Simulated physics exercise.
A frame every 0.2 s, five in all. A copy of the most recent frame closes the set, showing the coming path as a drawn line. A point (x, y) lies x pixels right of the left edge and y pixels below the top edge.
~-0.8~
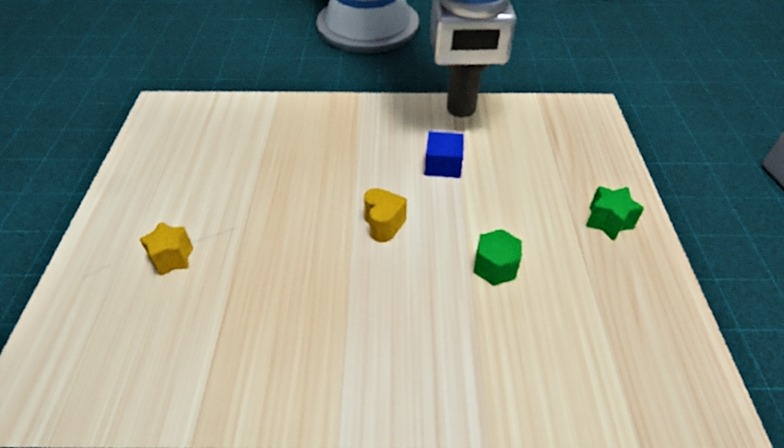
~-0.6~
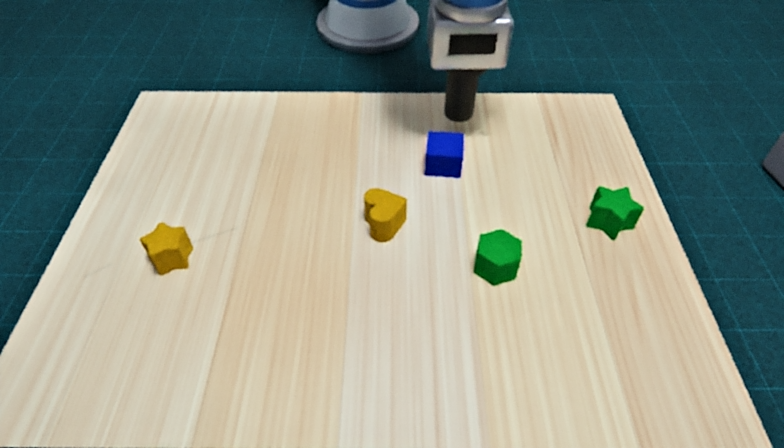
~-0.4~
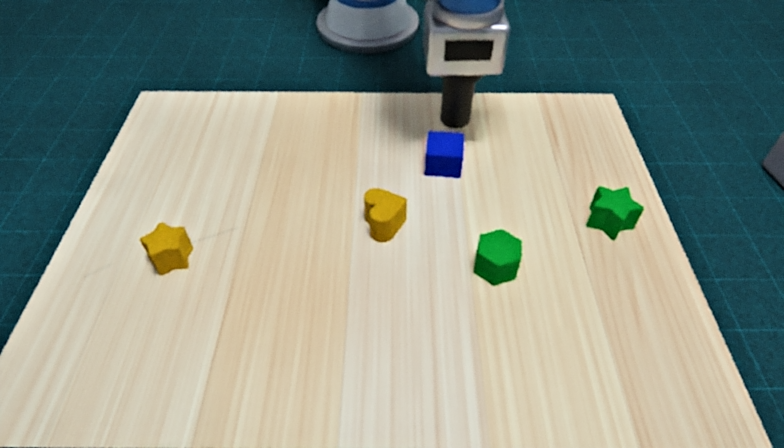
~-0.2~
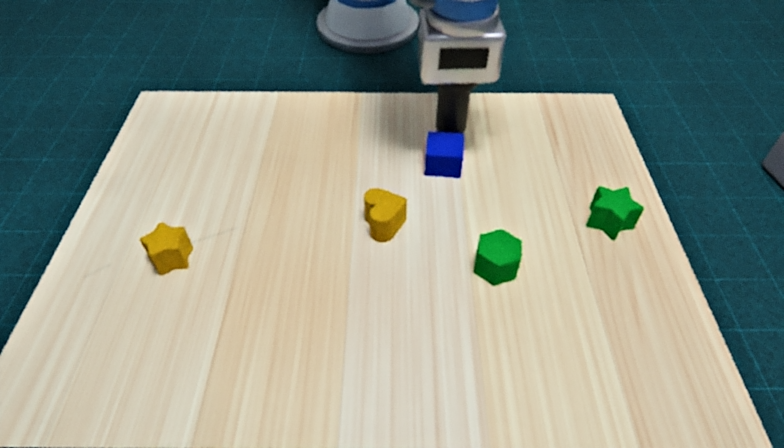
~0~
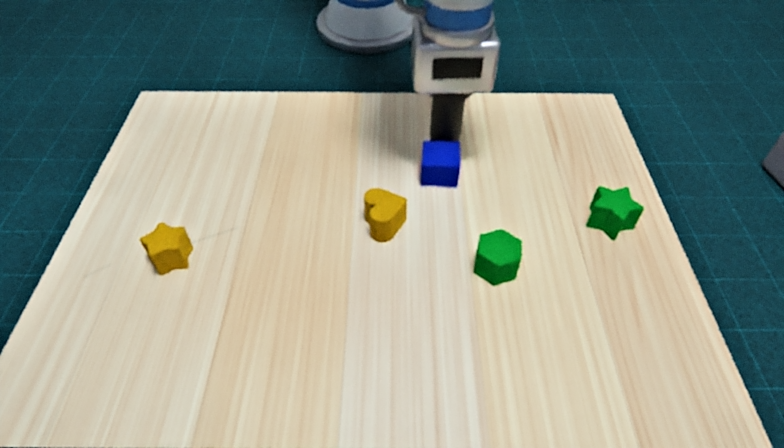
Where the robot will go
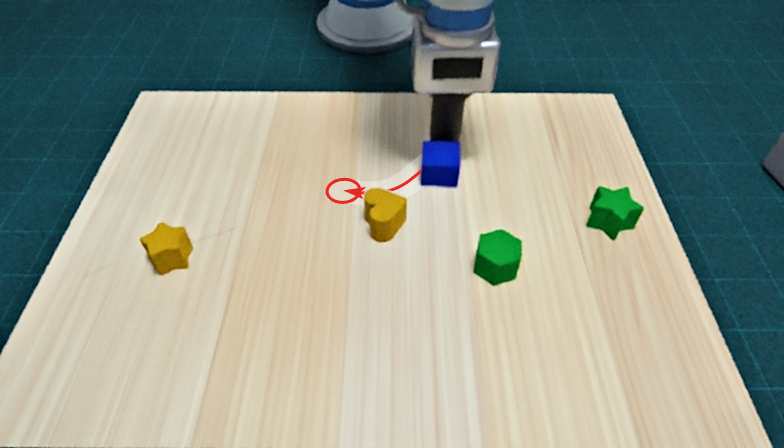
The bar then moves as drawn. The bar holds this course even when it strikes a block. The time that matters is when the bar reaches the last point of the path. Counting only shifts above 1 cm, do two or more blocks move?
Going by the path, no.
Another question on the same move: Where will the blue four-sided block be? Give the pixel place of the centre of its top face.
I'd place it at (429, 182), taking the centre of its top.
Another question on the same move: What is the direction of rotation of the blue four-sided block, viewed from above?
Its spin: Anticlockwise.
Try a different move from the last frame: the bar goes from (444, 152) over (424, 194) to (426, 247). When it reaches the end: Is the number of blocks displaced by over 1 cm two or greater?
I believe not.
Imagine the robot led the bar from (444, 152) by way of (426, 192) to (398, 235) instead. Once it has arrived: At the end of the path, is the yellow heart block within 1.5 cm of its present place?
Final answer: No.
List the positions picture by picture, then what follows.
In the first picture, tip of the bar (461, 109), middles of tops, yellow heart block (384, 203), blue four-sided block (445, 143).
In the second picture, bar (459, 113), nothing pushed.
In the third picture, bar (455, 120), nothing pushed.
In the fourth picture, bar (451, 127), nothing pushed.
In the fifth picture, bar (445, 137), yellow heart block (384, 203), blue four-sided block (441, 153).
The line goes from (444, 152) over (419, 173) and (386, 191) to (343, 191).
What follows on the original path. One third of the way, bar (419, 158); blue four-sided block (430, 176), turned 30° anticlockwise.
Two thirds of the way, bar (386, 176); blue four-sided block (429, 182), turned 45° anticlockwise.
At the end, bar (342, 175); yellow heart block unmoved; blue four-sided block (429, 182), turned 45° anticlockwise.
